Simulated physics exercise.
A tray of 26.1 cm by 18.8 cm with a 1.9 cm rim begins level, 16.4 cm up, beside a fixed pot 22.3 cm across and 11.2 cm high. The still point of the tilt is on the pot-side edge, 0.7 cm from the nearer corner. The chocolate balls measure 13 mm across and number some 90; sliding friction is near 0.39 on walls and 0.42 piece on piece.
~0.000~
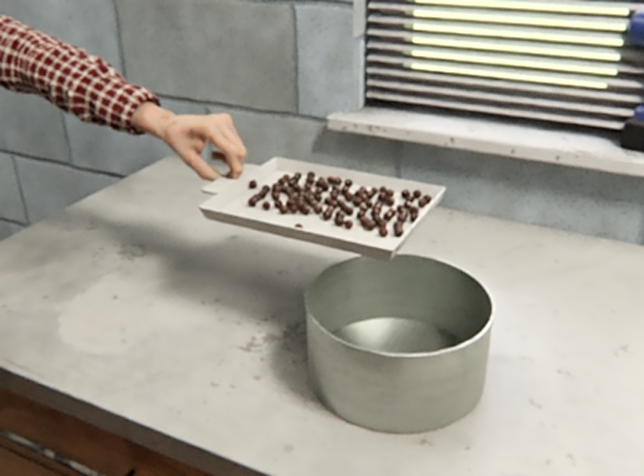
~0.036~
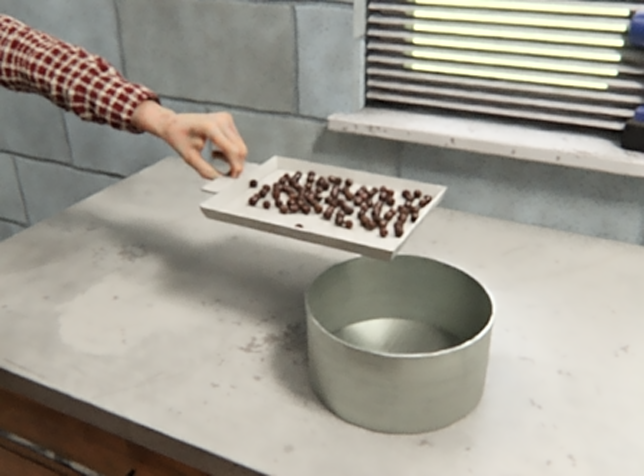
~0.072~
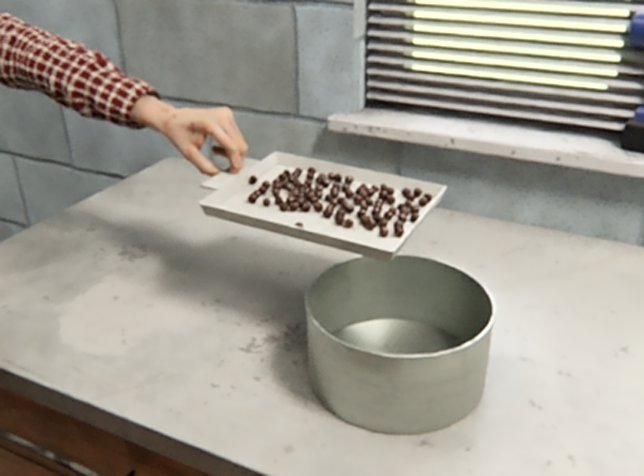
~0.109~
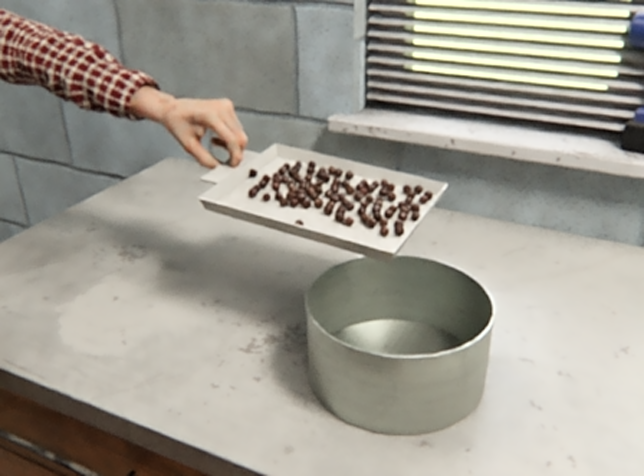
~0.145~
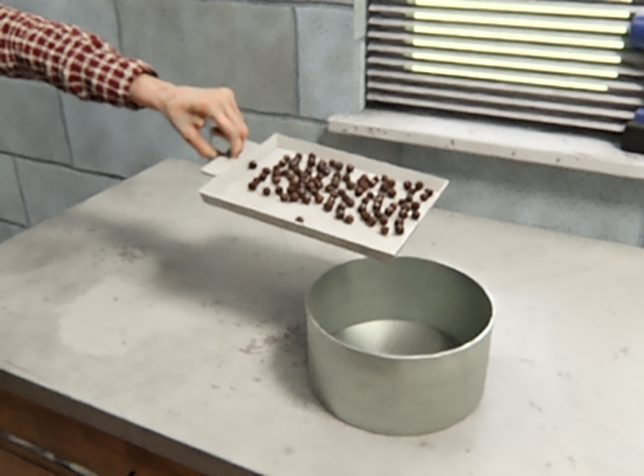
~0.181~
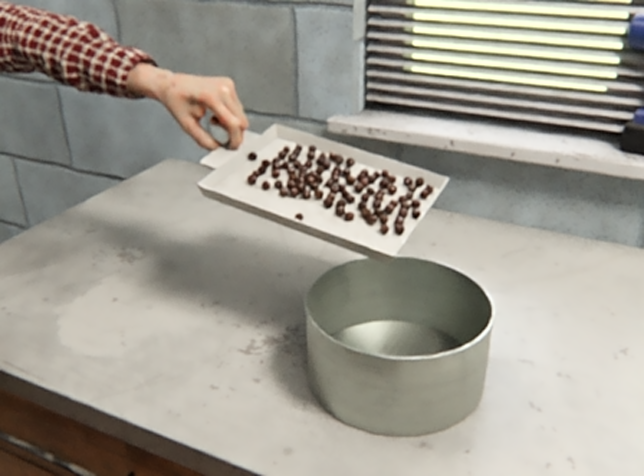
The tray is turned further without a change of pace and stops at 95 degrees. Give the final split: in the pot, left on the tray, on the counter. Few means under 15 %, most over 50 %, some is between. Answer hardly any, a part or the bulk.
In the pot: The bulk; left on the tray: Hardly any; on the counter: Hardly any.
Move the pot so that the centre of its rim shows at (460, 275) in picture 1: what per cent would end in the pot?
About 30 per cent.
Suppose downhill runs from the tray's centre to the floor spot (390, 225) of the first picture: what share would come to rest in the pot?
About 70 per cent.
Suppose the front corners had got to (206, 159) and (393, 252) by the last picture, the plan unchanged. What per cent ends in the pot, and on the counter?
Pot 95, counter 5.
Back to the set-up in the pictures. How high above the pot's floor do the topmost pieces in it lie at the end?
Roughly 2.5 cm.
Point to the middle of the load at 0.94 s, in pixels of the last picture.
Near (405, 244).
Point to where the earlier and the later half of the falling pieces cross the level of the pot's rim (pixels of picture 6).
First near (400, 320), later near (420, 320).
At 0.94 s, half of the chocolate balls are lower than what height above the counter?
About 20 cm.
After 0.64 s, tilt 51 degrees; the tray holds 100 %, the pot 0 %.
After 0.94 s, tilt 78 degrees; the tray holds 70 %, the pot 25 %.
After 1.34 s, tilt 95 degrees; the tray holds 0 %, the pot 100 %.
By 2.3 s all is still; pot 100 %, tray 0 %, counter 0 %.
